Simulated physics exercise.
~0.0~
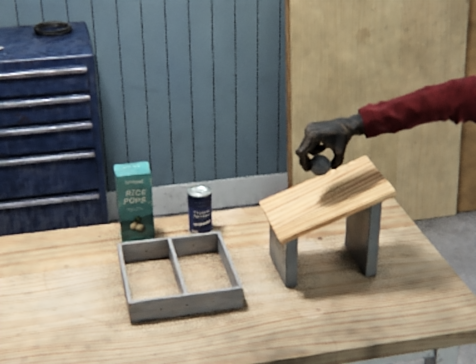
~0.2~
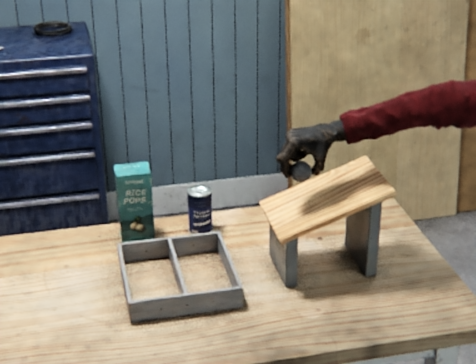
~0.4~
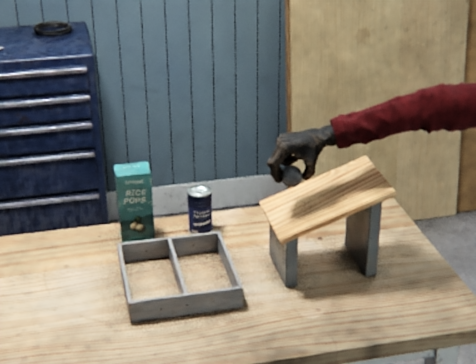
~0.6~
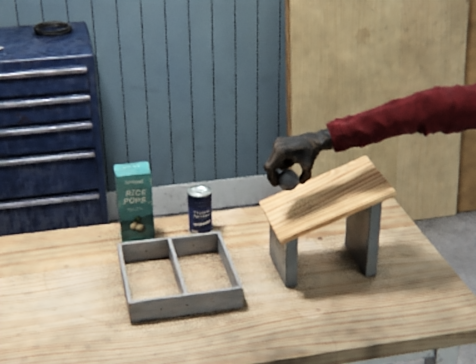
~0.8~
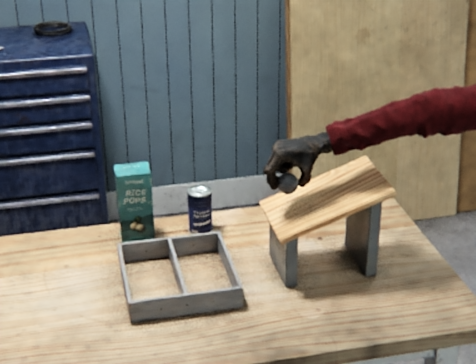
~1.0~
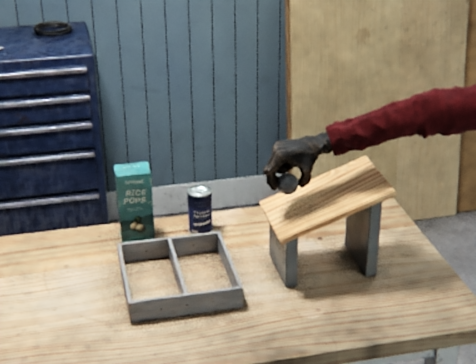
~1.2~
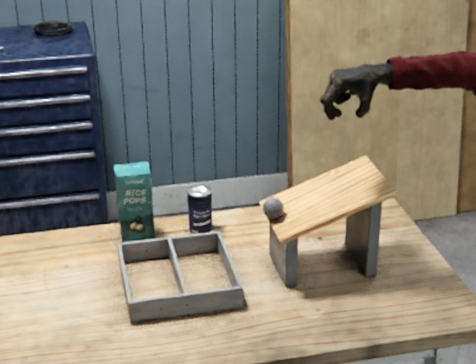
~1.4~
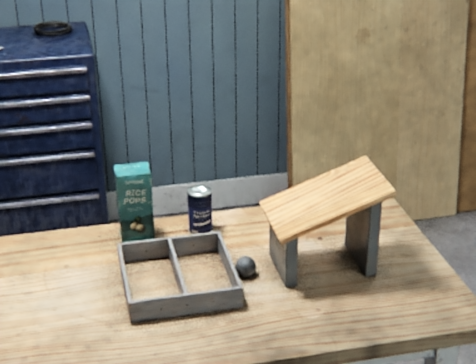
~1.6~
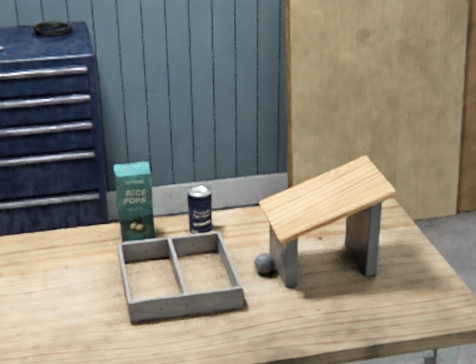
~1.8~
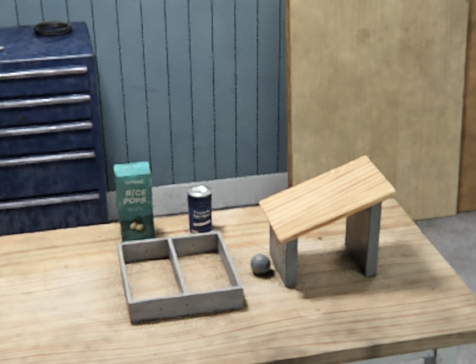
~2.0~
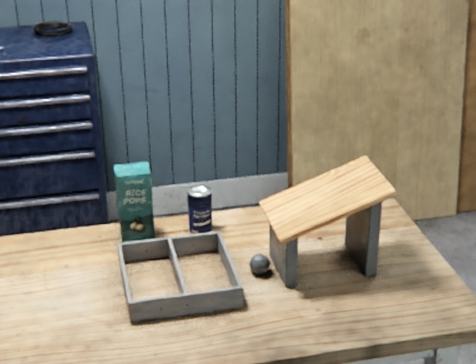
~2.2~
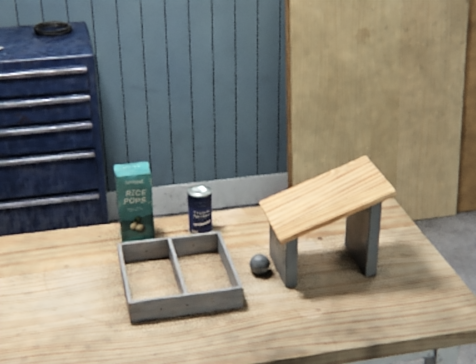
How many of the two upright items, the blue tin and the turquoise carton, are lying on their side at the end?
None of them are; the blue tin and the turquoise carton both still stand upright behind the tray.
Gloved hand releasing a grey ball on a sloping board, which rolls off leftward, shifts back right and rests outside the tray.
